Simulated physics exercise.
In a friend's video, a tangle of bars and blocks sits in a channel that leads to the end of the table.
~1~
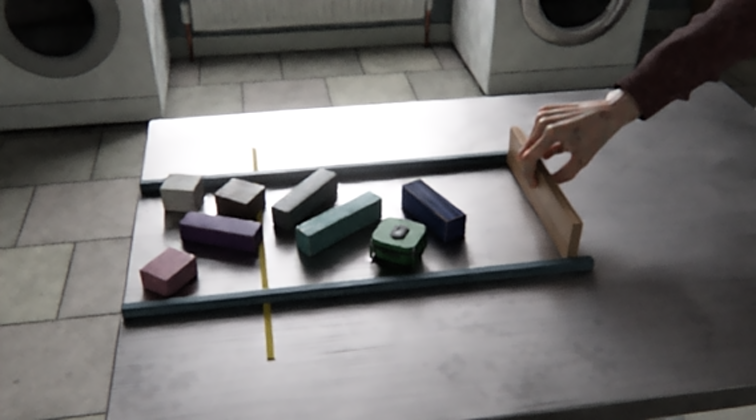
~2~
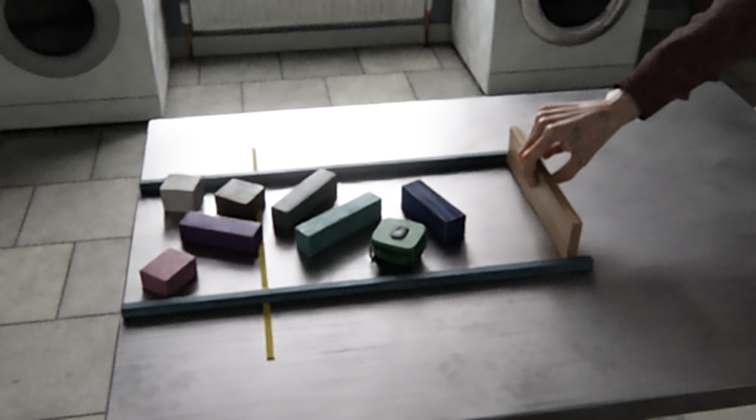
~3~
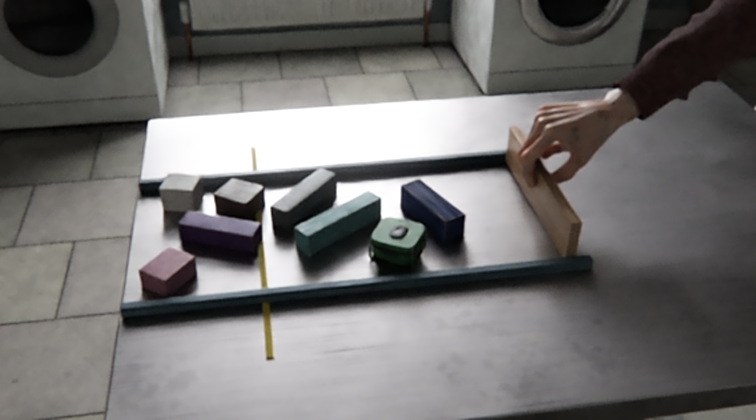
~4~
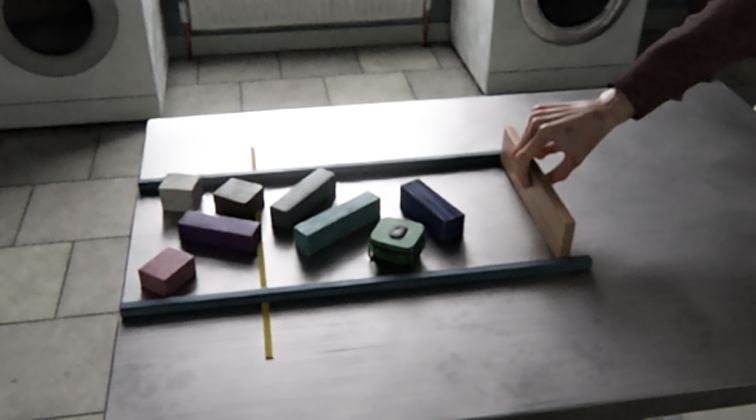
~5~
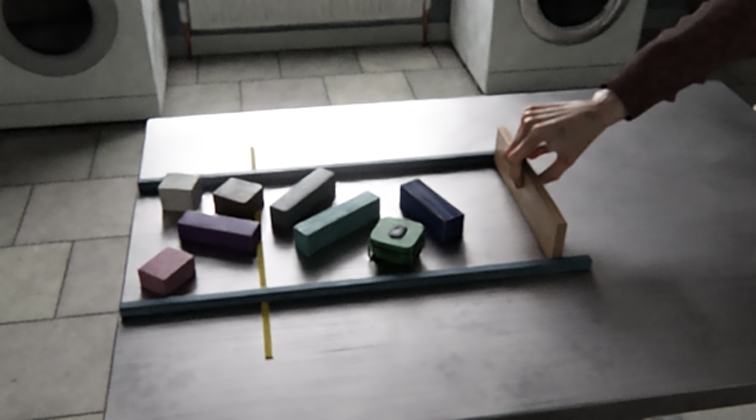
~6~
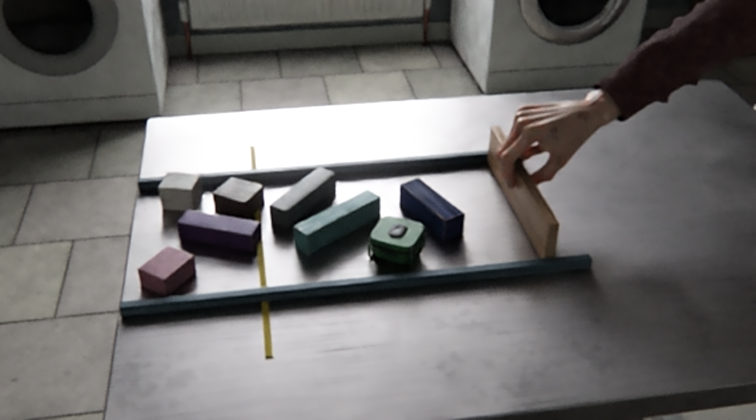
The video shows colored bars, blocks and a green case lying still between two dark rails on a table, while a hand at the right holds a wooden board upright, then slides it slightly left without touching them.
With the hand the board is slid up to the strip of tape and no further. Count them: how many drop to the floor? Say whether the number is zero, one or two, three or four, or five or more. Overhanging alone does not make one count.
The number is zero.
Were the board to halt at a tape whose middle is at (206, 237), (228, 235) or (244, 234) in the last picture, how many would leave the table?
The counts would be 3, 1 and 0.
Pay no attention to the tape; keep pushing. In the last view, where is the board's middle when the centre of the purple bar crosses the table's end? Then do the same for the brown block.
The middle is at (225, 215) when it's the purple bar, and at (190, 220) when it's the brown block.
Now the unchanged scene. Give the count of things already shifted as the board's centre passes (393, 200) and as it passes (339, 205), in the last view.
The first number is 3, the next one 4.
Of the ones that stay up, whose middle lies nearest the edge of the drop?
That is the white block.
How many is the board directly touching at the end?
3 end up touching it.
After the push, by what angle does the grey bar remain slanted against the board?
About 45°.
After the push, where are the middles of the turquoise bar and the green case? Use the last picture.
You'll find the turquoise bar at roughly (210, 244) and the green case at roughly (239, 268).
Early on, none off yet; pink block at rest near (168, 271); white block at rest near (181, 191); purple bar at rest near (220, 230).
Finally, the number that fall off is zero.
